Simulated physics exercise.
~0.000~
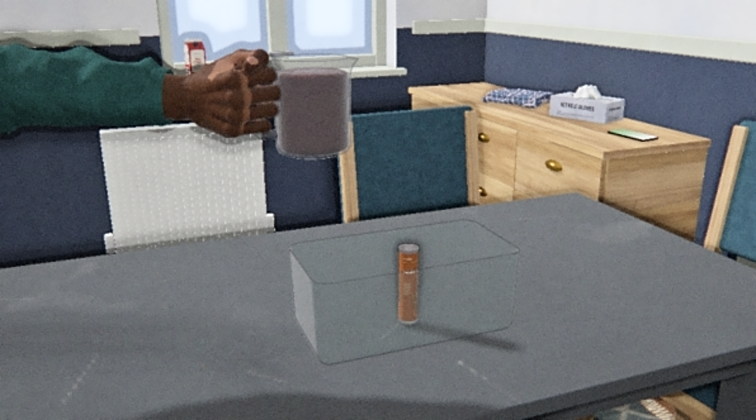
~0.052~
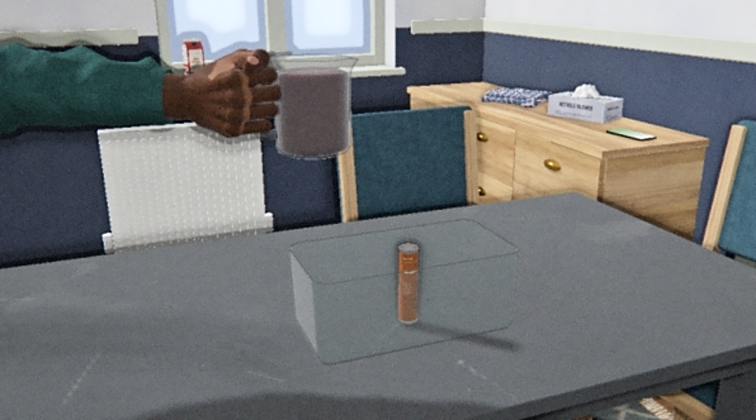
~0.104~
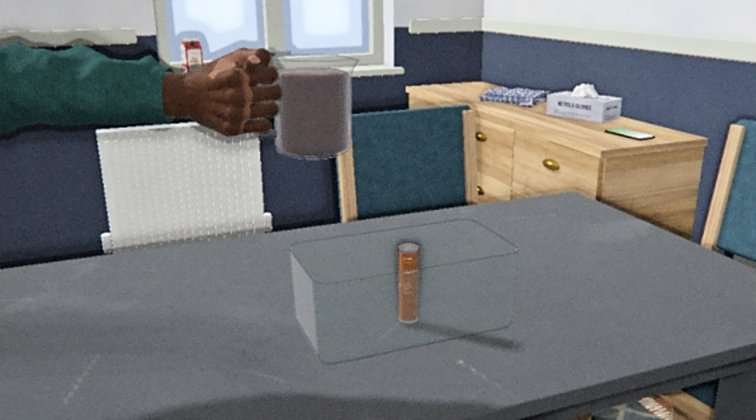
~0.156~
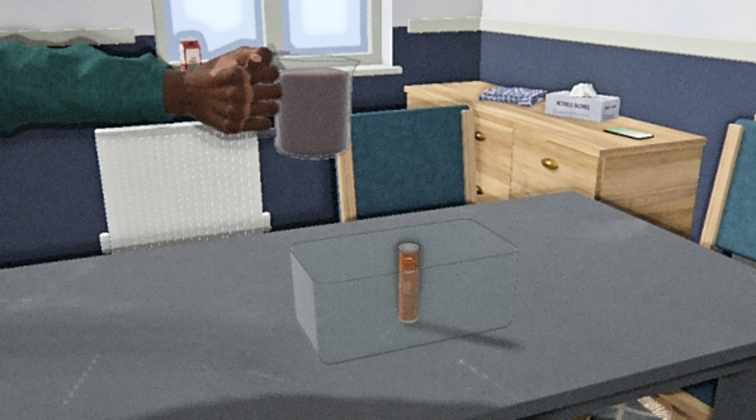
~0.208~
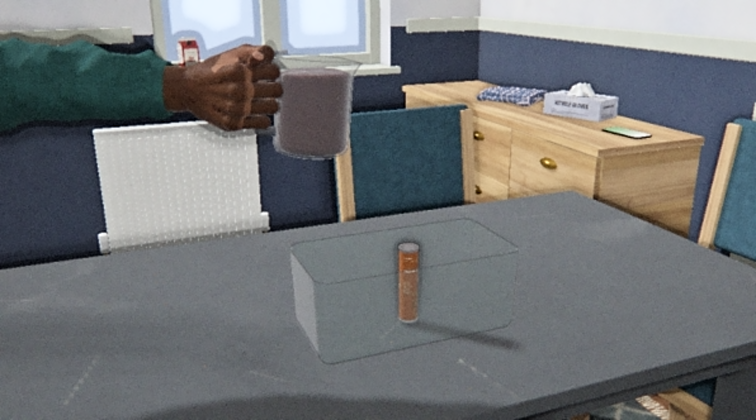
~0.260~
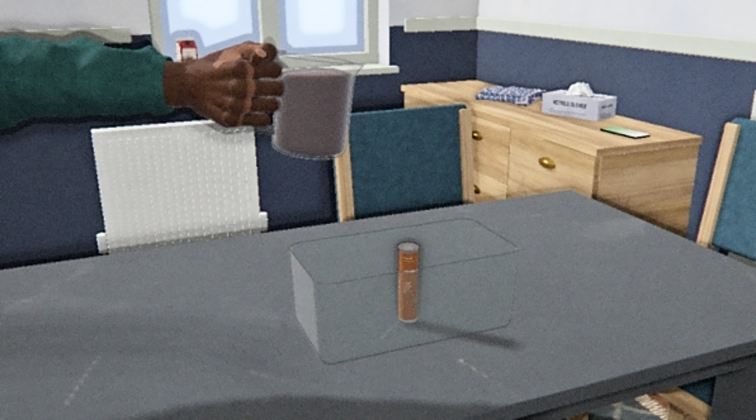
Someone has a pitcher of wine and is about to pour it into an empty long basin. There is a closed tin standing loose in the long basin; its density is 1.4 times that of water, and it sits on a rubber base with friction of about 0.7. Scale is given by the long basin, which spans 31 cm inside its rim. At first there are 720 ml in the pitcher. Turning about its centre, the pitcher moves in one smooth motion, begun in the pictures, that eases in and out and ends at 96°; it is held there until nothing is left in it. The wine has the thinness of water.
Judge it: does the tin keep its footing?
Yes, it never tilts over.
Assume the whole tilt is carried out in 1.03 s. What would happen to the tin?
With that tilt, the tin stays on its base.
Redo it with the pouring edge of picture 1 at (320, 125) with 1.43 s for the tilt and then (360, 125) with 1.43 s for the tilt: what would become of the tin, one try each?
The tin stays vertical the first time and overturns the second time.
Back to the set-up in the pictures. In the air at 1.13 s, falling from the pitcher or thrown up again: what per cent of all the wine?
About 24 per cent.
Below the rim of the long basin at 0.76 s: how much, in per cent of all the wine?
About 1 per cent.
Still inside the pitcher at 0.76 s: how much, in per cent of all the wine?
90 %.
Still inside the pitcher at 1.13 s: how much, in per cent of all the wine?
Around 48 in a hundred is still there.
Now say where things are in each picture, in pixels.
In the first frame, tilt 0°; pouring edge (358, 57); surface from (275, 73) to (345, 70); the long basin's rim runs from (300, 265) to (496, 235); the tin's top is at (409, 251).
In the second frame, tilt 0°; pouring edge (358, 57); surface from (275, 73) to (345, 70).
In the third frame, tilt 1°; pouring edge (359, 58); surface from (276, 73) to (347, 71).
In the fourth frame, tilt 3°; pouring edge (360, 60); surface from (277, 75) to (347, 71).
In the fifth frame, tilt 5°; pouring edge (362, 62); surface from (278, 75) to (348, 71).
In the sixth frame, tilt 8°; pouring edge (363, 64); surface from (279, 75) to (350, 72).
After 0.76 s the tilt is 53° and 89 per cent is still to pour; the tin stands where it began.
After 1.13 s the tilt is 86° and 47 per cent is still to pour; the tin stands where it began.
After 1.51 s the tilt is 96° and 10 per cent is still to pour; the tin stands where it began.
After 1.93 s the tilt is 96° and 2 per cent is still to pour; the tin stands where it began.
In the end the tin stands where it began.
